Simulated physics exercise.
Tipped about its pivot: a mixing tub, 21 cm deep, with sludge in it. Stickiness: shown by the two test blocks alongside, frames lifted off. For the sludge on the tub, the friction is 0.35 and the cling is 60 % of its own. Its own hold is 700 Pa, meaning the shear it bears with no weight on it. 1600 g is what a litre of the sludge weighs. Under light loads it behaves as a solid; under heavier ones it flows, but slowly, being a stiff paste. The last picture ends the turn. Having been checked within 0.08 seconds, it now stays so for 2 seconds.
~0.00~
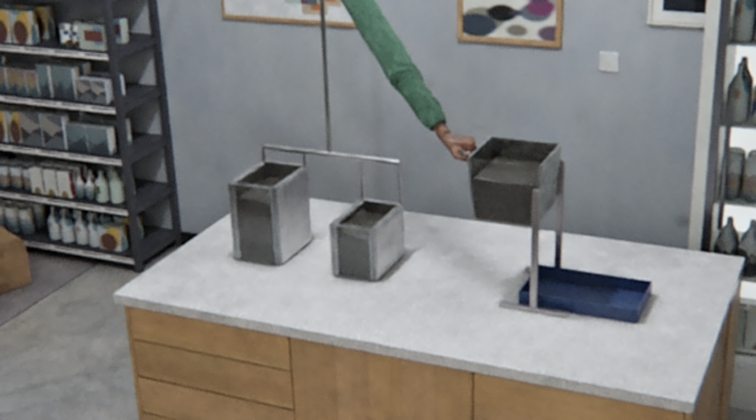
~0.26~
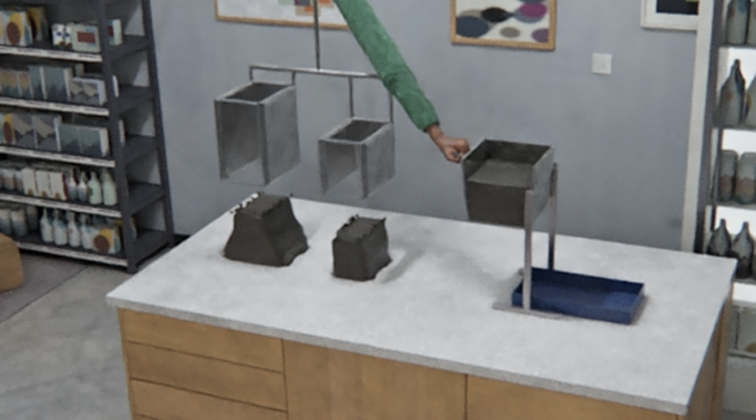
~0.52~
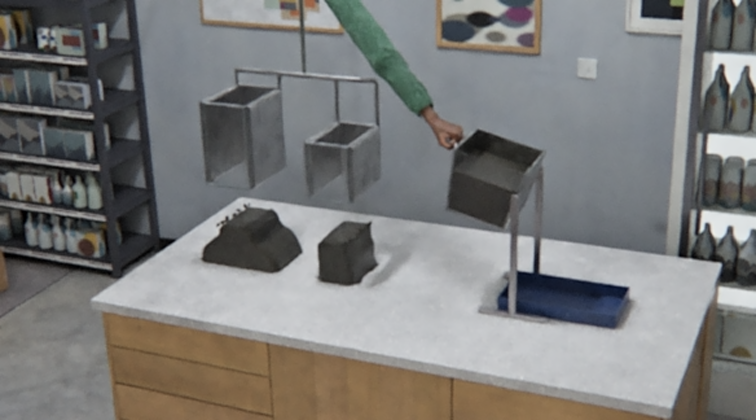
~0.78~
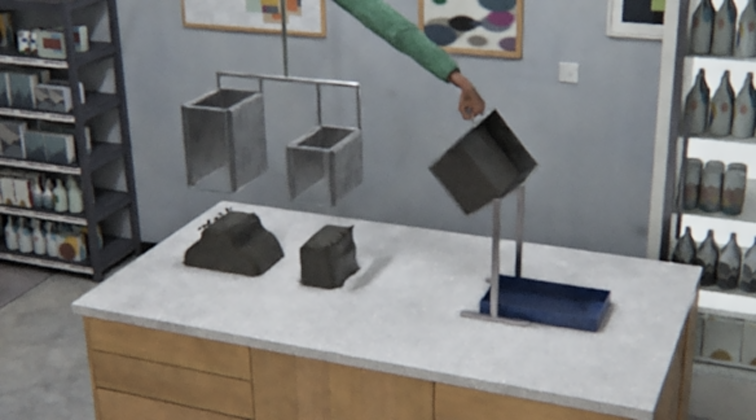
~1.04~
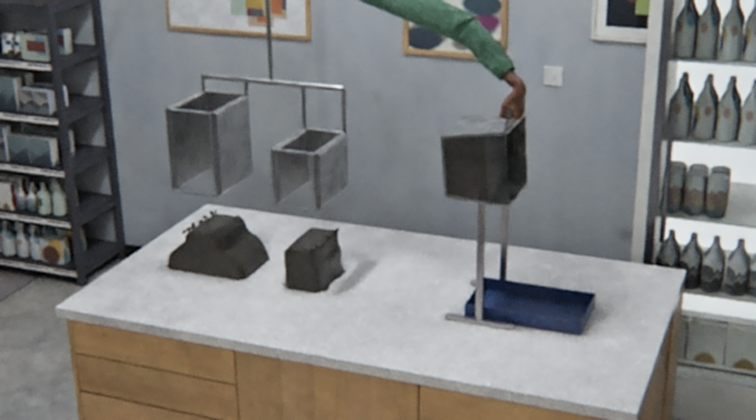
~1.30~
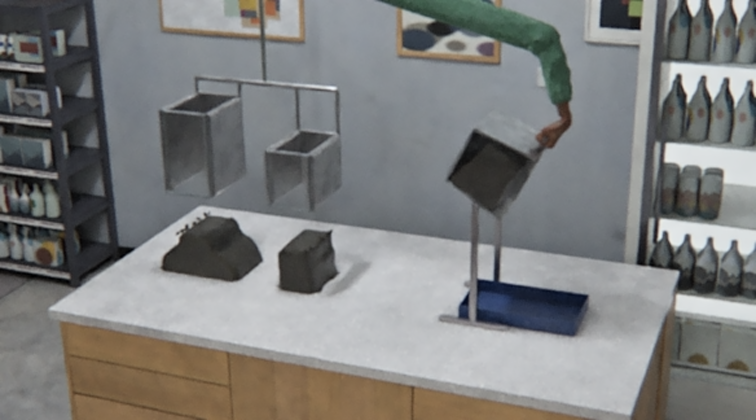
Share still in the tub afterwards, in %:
Around 0 %.
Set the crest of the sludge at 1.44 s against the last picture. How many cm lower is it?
Some 12 cm.
After 1.44 s, the tub is at 117 degrees and holds 49 %.
After 1.61 s, the tub is at 117 degrees and holds 0 %.
After 1.78 s, the tub is at 117 degrees and holds 0 %.
After 1.95 s, the tub is at 117 degrees and holds 0 %.
After 3.30 s, the tub is at 117 degrees and holds 0 %.
